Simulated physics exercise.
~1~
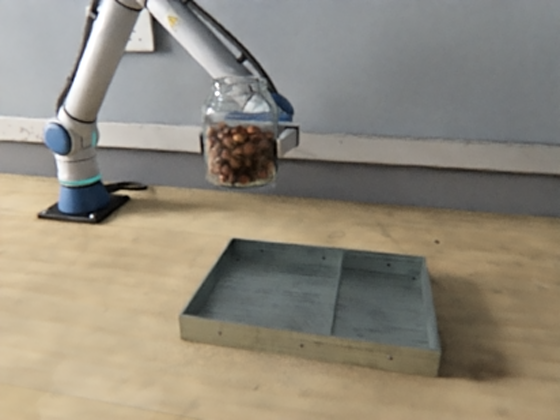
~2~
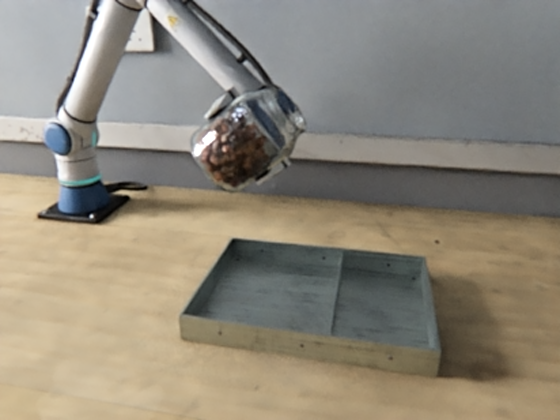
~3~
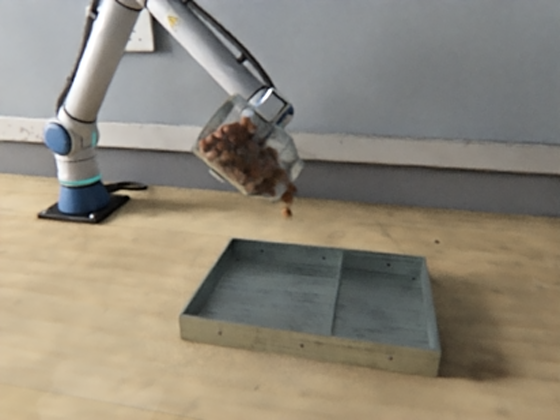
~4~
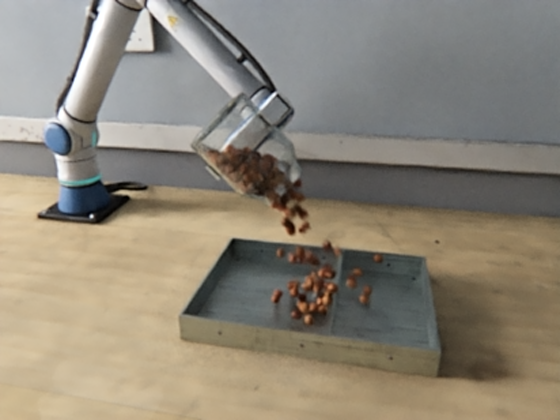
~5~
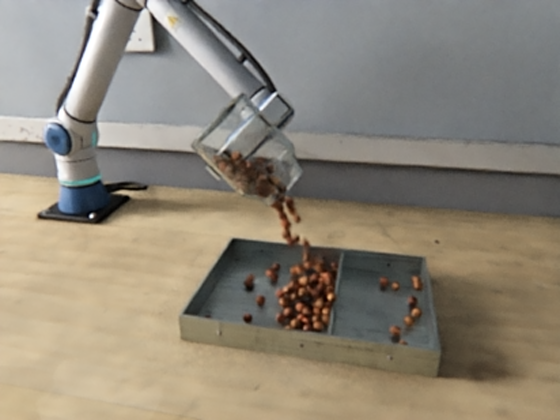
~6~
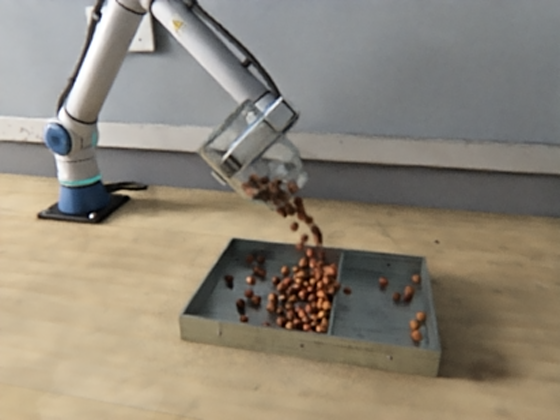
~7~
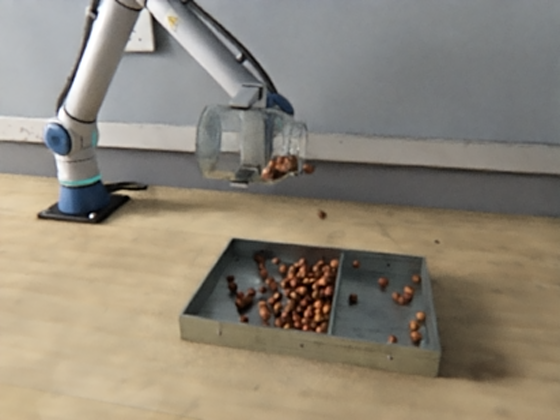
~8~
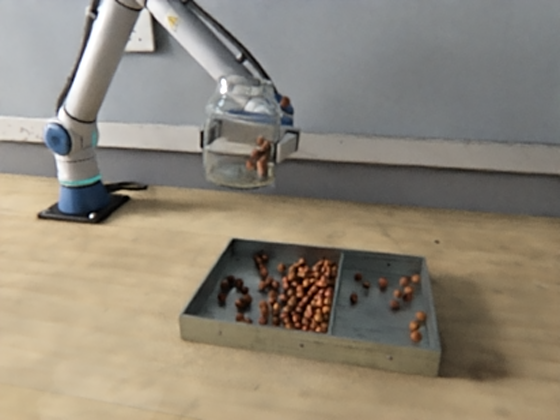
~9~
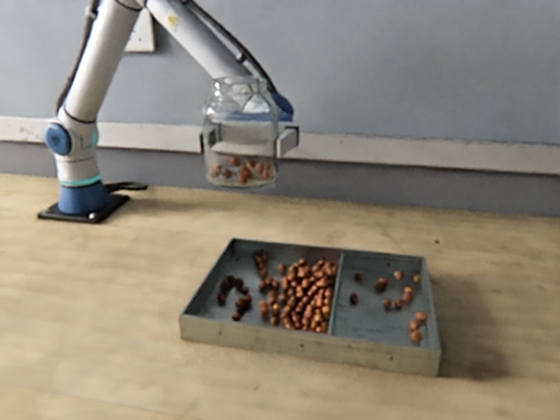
On a pale wooden table against a grey wall, a robot arm holds a clear jar of brown nuts upright near a shallow grey tray divided in two. The arm tips the jar to the right until its mouth points downward, and the first nuts slip out. A stream then pours into the tray, piling up beside the divider in the left part while a few scatter into the right. As the flow thins, the arm turns the jar back upright. It ends with a few nuts still in the jar and most lying in the tray's left part.
